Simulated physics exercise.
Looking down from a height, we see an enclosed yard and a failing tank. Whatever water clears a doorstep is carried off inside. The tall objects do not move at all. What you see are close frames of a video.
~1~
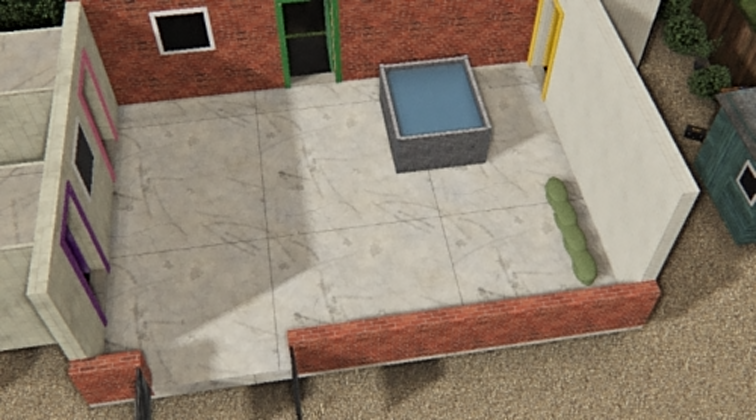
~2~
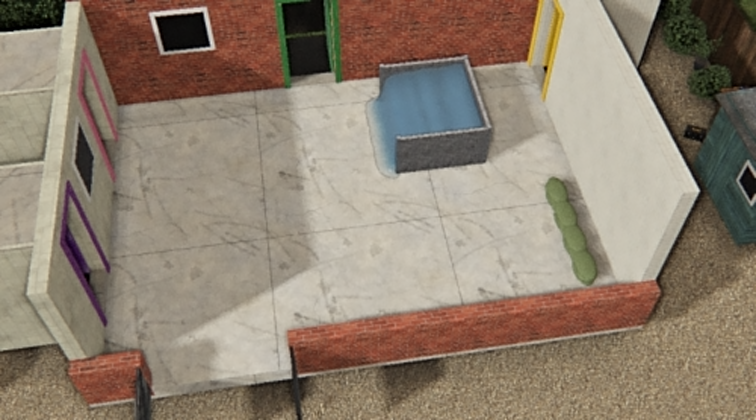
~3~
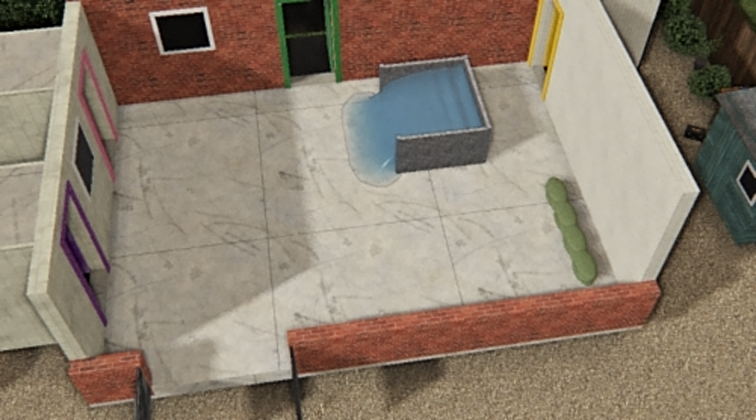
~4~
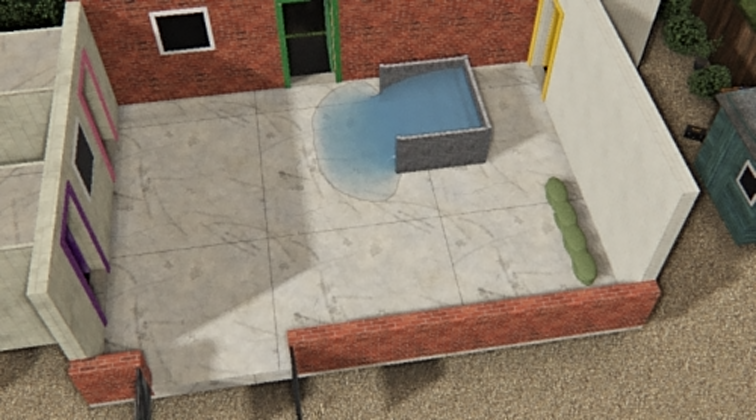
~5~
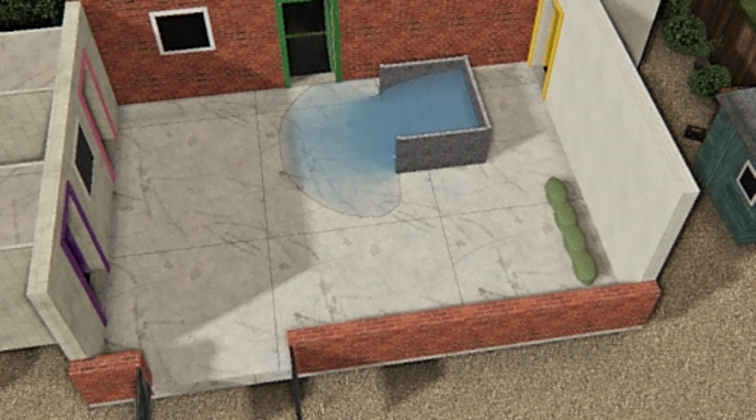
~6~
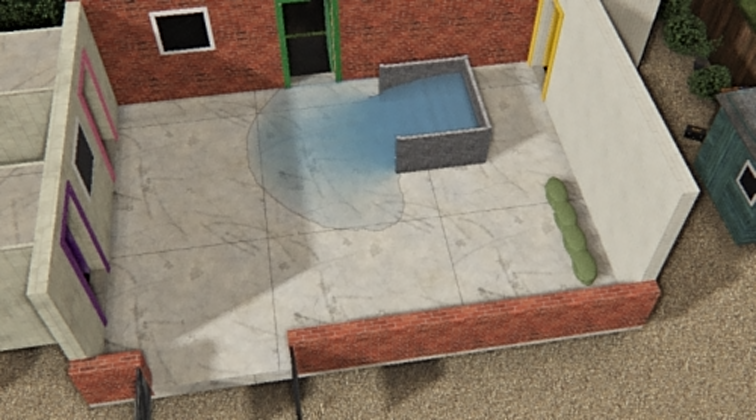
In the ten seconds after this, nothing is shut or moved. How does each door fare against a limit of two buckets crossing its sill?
At the end, purple door: Inside the limit. Green door: Past the limit. Yellow door: Inside the limit. Pink door: Past the limit.
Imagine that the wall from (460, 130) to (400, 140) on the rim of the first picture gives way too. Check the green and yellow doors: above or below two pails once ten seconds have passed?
Taking them in turn, green ends up below and yellow ends up above.
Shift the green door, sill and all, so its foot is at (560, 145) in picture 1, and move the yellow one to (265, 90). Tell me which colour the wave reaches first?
It is the yellow door.
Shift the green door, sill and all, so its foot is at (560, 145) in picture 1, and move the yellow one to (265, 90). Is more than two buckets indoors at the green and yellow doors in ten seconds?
Looking at it, green door fails to reach the limit, and yellow door tops the limit.
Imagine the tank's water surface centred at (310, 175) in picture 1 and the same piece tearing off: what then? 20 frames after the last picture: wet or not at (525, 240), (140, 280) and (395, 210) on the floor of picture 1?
Spared, hit, spared.
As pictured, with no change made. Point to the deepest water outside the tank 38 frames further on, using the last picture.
I would choose the pixel (103, 381).
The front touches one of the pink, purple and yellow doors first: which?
Clearly the door marked pink.
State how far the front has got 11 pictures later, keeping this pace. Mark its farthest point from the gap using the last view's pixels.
I'd put it around (108, 299).
A moment on, water covers 40 % of the floor; the purple door not reached, the green door under two buckets in, the yellow door not reached, the pink door wet at the sill, nothing in.
Next, water covers 50 % of the floor; the purple door wet at the sill, nothing in, the green door over two buckets in, the yellow door not reached, the pink door over two buckets in.
Then, water covers 55 % of the floor; the purple door wet at the sill, nothing in, the green door over two buckets in, the yellow door not reached, the pink door far over two buckets in.
Later, water covers 55 % of the floor; the purple door wet at the sill, nothing in, the green door over two buckets in, the yellow door not reached, the pink door far over two buckets in.
In the end, water covers 80 % of the floor; the purple door wet at the sill, nothing in, the green door over two buckets in, the yellow door not reached, the pink door far over two buckets in.
